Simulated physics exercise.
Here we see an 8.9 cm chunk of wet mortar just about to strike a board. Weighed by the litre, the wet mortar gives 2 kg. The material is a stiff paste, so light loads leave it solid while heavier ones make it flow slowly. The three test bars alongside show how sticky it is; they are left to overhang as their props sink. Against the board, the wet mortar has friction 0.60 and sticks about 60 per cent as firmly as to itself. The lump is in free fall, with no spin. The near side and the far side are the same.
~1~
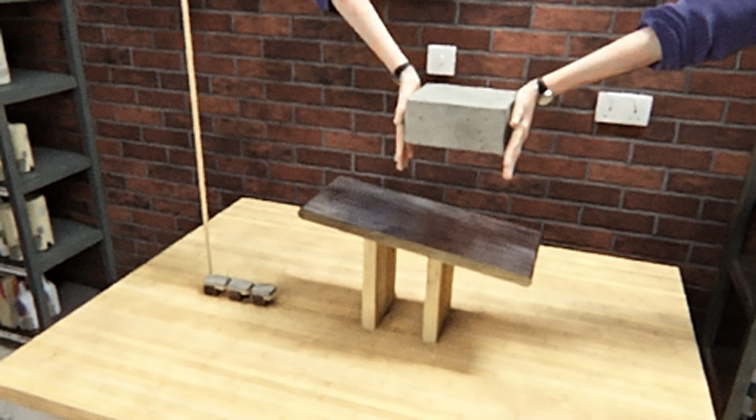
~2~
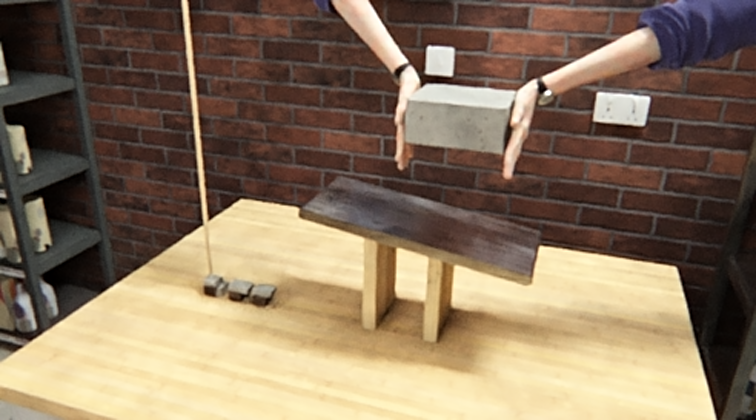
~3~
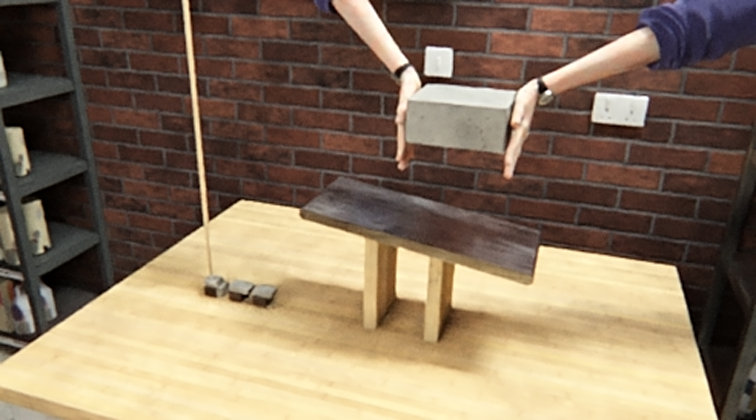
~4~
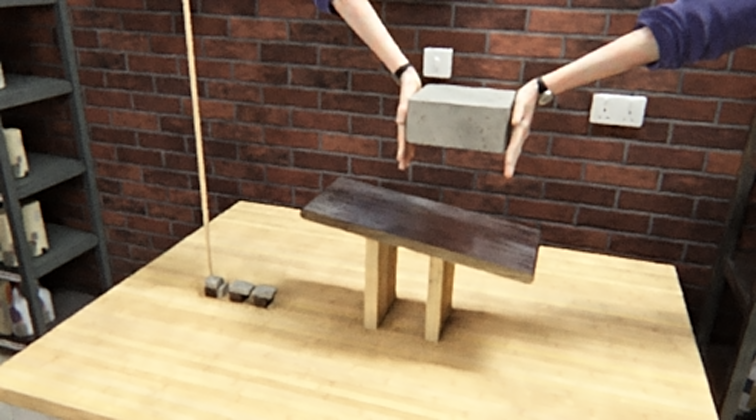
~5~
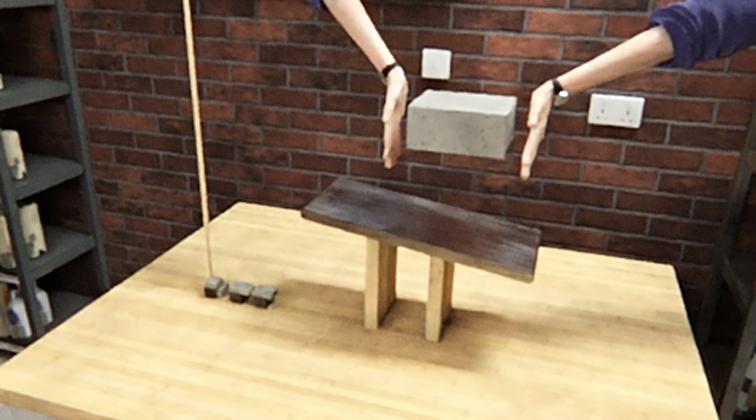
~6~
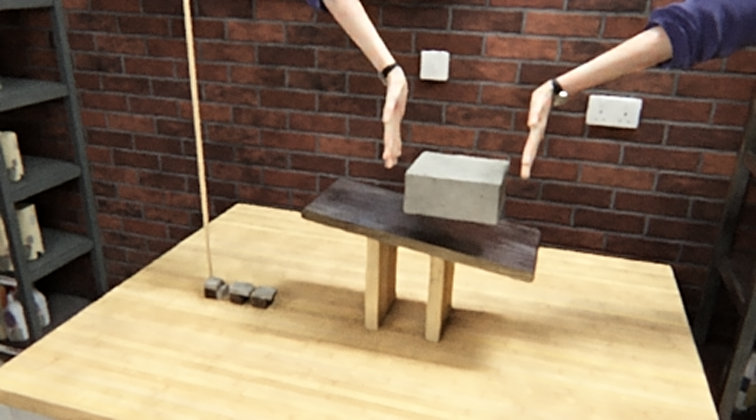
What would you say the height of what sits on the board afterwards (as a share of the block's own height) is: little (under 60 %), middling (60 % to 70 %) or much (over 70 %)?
I would say much.
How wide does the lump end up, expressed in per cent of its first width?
About 180 per cent.
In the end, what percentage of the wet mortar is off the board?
About 0 % ends up off the board.
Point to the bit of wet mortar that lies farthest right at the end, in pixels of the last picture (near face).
Around (553, 272).
Another 0.12 s on from the sixth picture, it stands 80 % of its first height and none has gone off the board.
Another 0.25 s on from the sixth picture, it stands 80 % of its first height and none has gone off the board.
Another 0.38 s on from the sixth picture, it stands 80 % of its first height and none has gone off the board.
Another 0.52 s on from the sixth picture, it stands 80 % of its first height and none has gone off the board.
Another 0.98 s on from the sixth picture, at the end, it stands 80 % of its first height and none has gone off the board.
